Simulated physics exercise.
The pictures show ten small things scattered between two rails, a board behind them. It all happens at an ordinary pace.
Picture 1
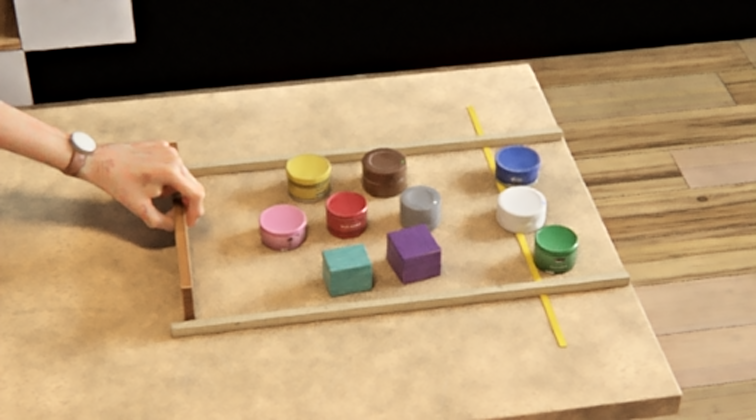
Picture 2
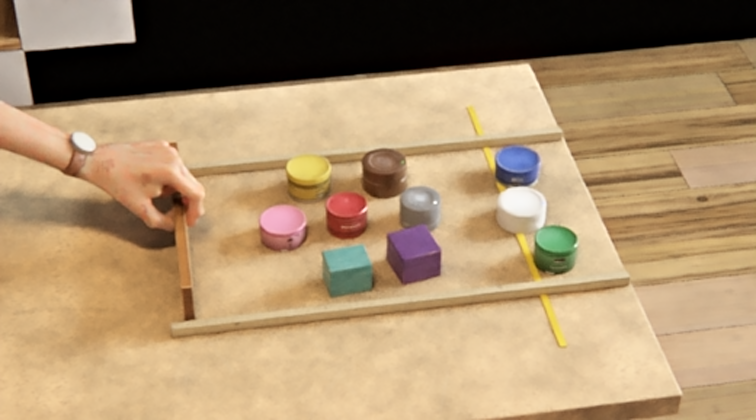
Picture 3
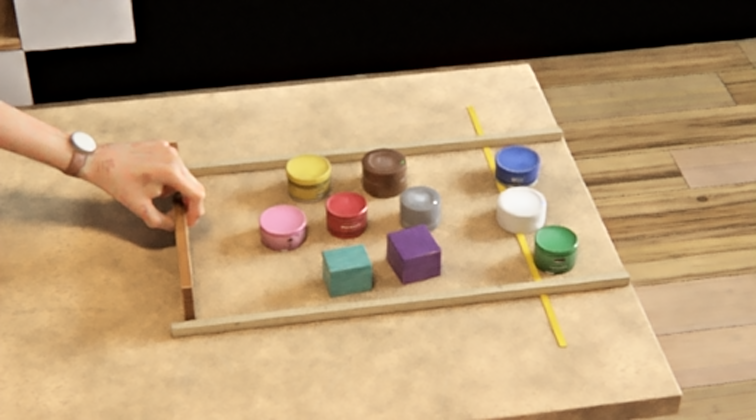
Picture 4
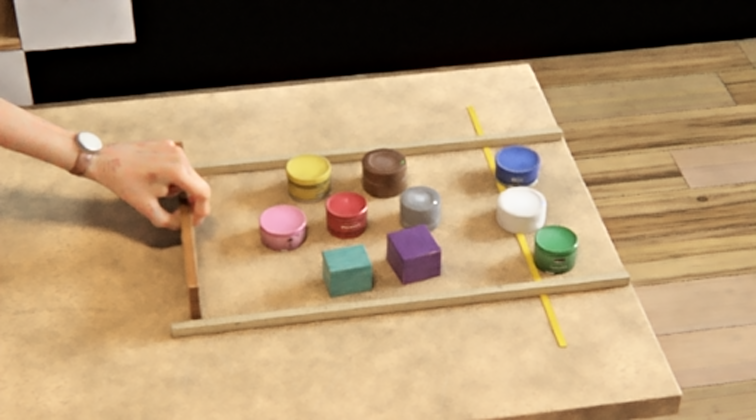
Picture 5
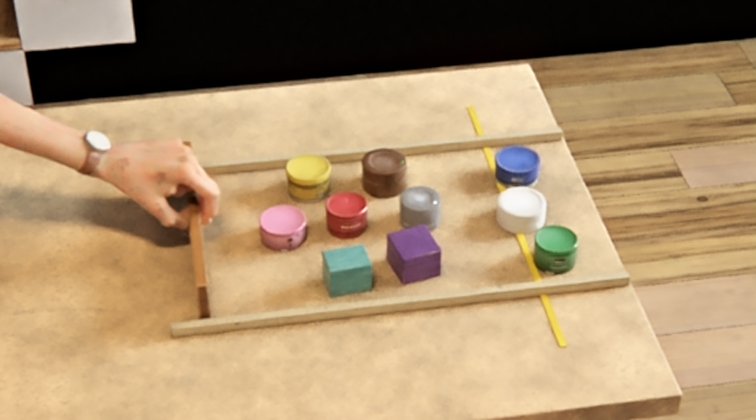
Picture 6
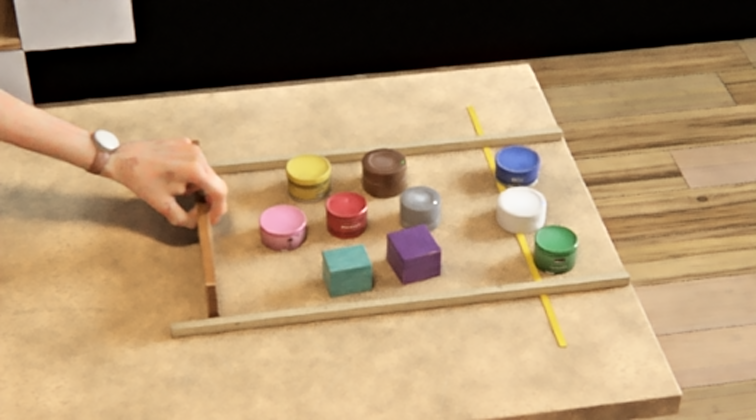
A hand wearing a wristwatch grips a wooden board at the left end of two pale rails on a tan tabletop, seen from above at an angle, with wooden flooring beyond. Between the rails sit yellow, brown, pink, red and grey tubs, turquoise and purple blocks, and blue, white and green tubs near a yellow strip at right. The hand first stays still, then slides the board slightly rightward, touching nothing else.
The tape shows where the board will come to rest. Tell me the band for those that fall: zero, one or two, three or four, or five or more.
As it turns out, the number that fall off is one or two.
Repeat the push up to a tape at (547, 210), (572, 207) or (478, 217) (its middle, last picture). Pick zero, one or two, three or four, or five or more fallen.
The falls would be 5 or more; five or over; none.
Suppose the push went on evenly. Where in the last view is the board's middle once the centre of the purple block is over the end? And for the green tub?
At (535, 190) for the purple block; at (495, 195) for the green tub.
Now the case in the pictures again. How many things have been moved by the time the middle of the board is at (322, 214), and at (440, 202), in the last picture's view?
First 5, then 10.
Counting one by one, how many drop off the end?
Exactly 2.
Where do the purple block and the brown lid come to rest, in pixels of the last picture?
The purple block stops around (588, 234); the brown lid around (553, 142).
Soon after, none off yet; green tub at rest near (555, 250); blue pot at rest near (517, 168); white lid at rest near (521, 210).
In the end, the number that fall off is one or two; gone, white lid and green tub.
